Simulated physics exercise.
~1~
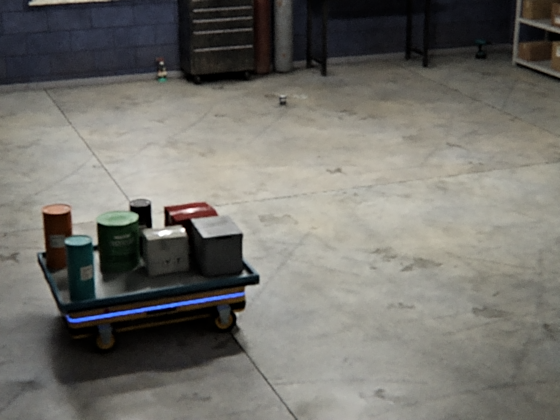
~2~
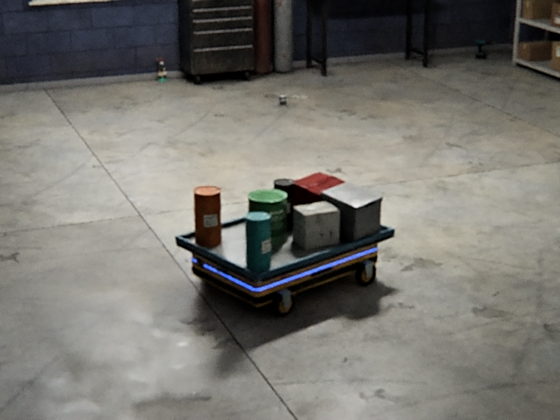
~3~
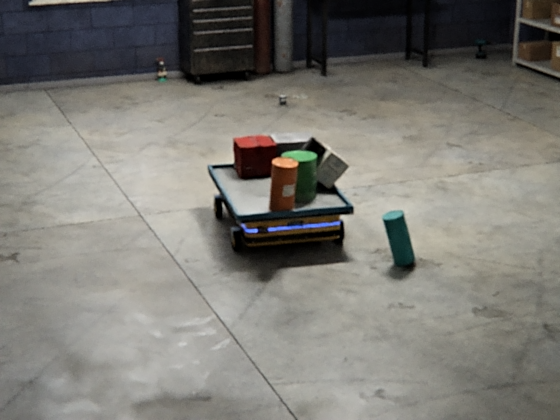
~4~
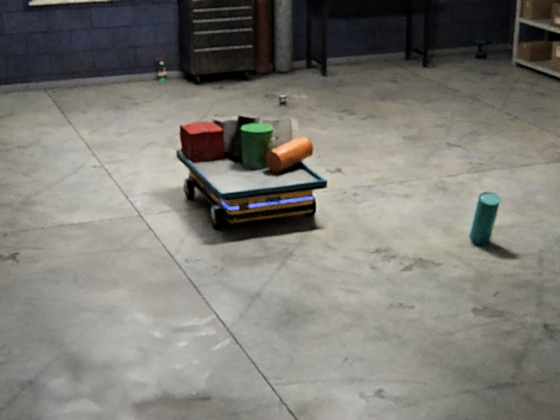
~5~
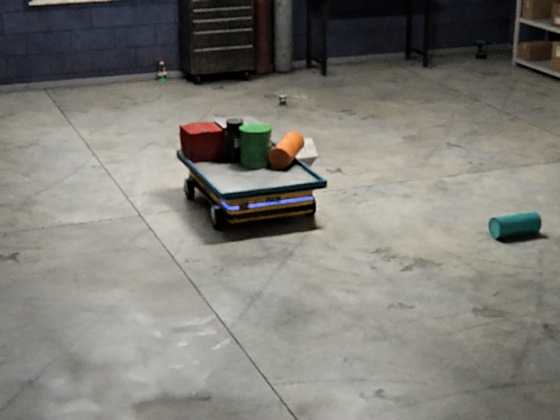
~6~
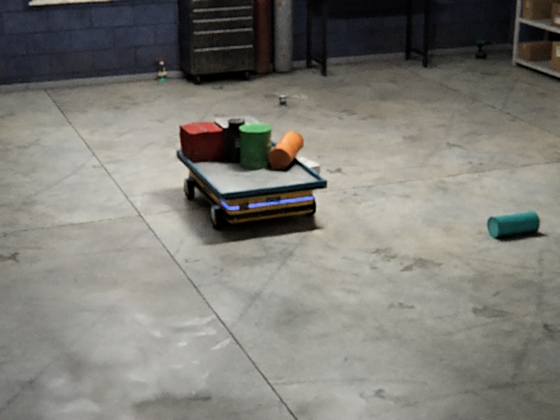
At the start, a low wheeled cart with a blue light strip carries a loose load of canisters, a green pail and boxes across a concrete floor. It rolls to the right, then swings away toward the back of the room. As it turns, the turquoise canister leaves the deck and travels off to the right, while the boxes and other containers shift. The cart stops, and the orange canister tips onto its side. At the end, the turquoise canister lies on the floor at right, the pale parcel is off the cart's far side, and the red box remains aboard.
